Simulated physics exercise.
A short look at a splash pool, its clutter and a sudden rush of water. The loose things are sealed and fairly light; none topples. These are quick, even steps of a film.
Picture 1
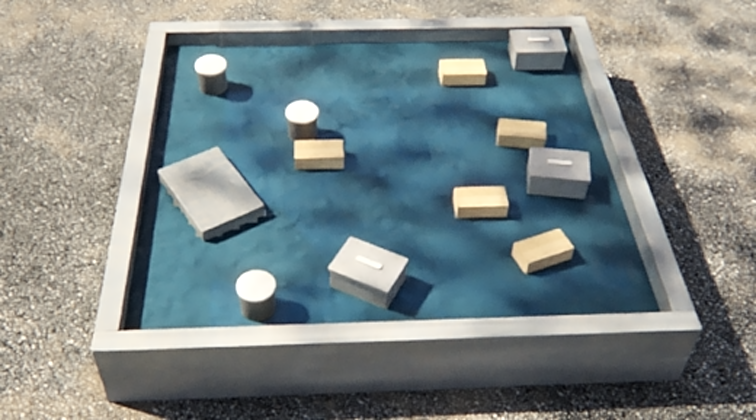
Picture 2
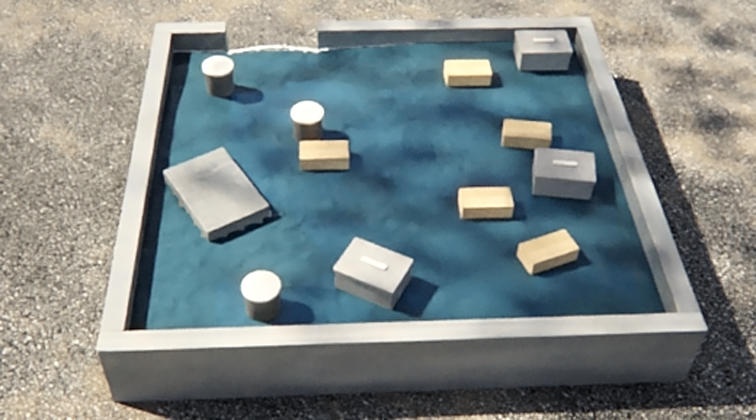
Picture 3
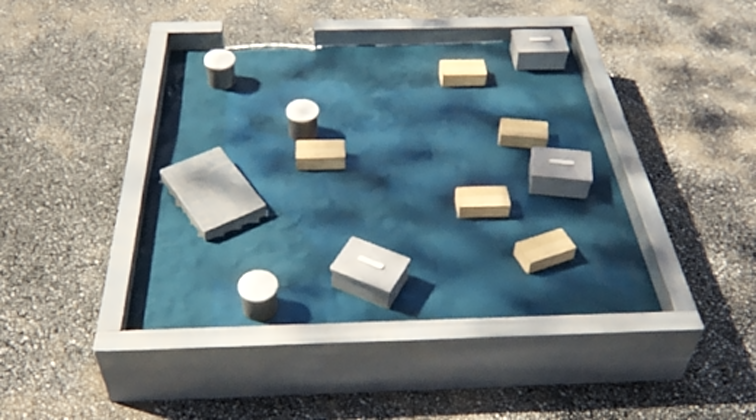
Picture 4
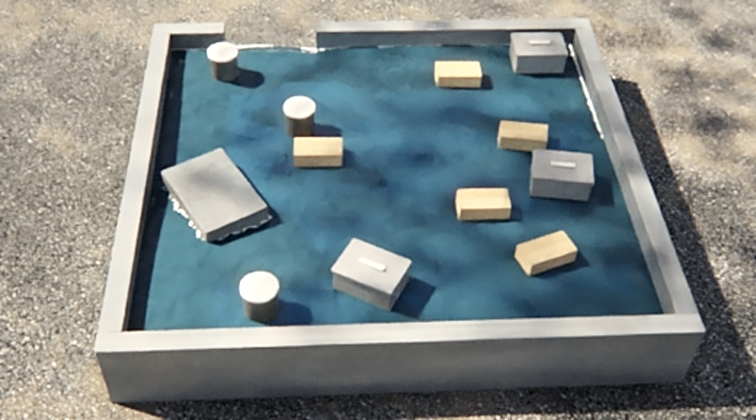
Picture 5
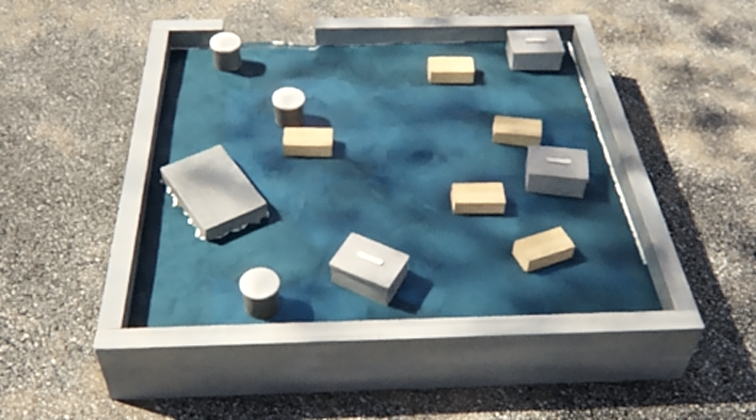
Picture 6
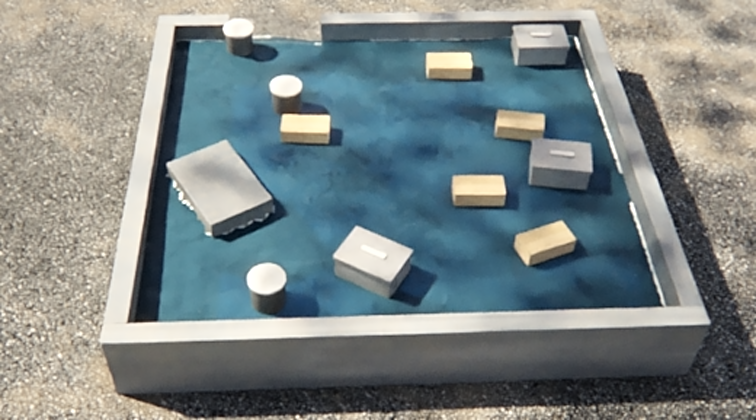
In a shallow blue splash pool scattered with blocks, boxes and round pails, a gap appeared in the back wall, then the pails and some tan blocks drifted slightly toward the back.
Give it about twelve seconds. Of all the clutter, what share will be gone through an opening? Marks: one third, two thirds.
It is from one to two thirds.
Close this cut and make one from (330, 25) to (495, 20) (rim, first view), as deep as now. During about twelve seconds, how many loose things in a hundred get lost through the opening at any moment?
Roughly 60 per cent.
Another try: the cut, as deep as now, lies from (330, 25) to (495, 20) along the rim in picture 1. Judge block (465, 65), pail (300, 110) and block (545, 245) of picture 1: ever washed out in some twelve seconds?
In that order: Carried outside, washed out, still in.
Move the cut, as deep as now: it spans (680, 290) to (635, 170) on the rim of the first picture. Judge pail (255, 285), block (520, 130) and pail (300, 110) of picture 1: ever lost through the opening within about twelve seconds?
As listed: Left behind, out, stays.
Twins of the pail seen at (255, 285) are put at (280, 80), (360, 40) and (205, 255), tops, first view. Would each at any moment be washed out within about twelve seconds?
One after the other: Yes, washed out, stays.
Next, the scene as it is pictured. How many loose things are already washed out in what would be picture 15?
That makes 1.
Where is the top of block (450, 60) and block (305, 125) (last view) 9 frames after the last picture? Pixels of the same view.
Near (402, 55) and (266, 84).
A moment on, 1 of 11 are out; 10 afloat.
Next, 1 of 11 are out; 10 afloat.
Later, 2 of 11 are out; 9 afloat.
In the end, 4 of 11 are out; 7 afloat.
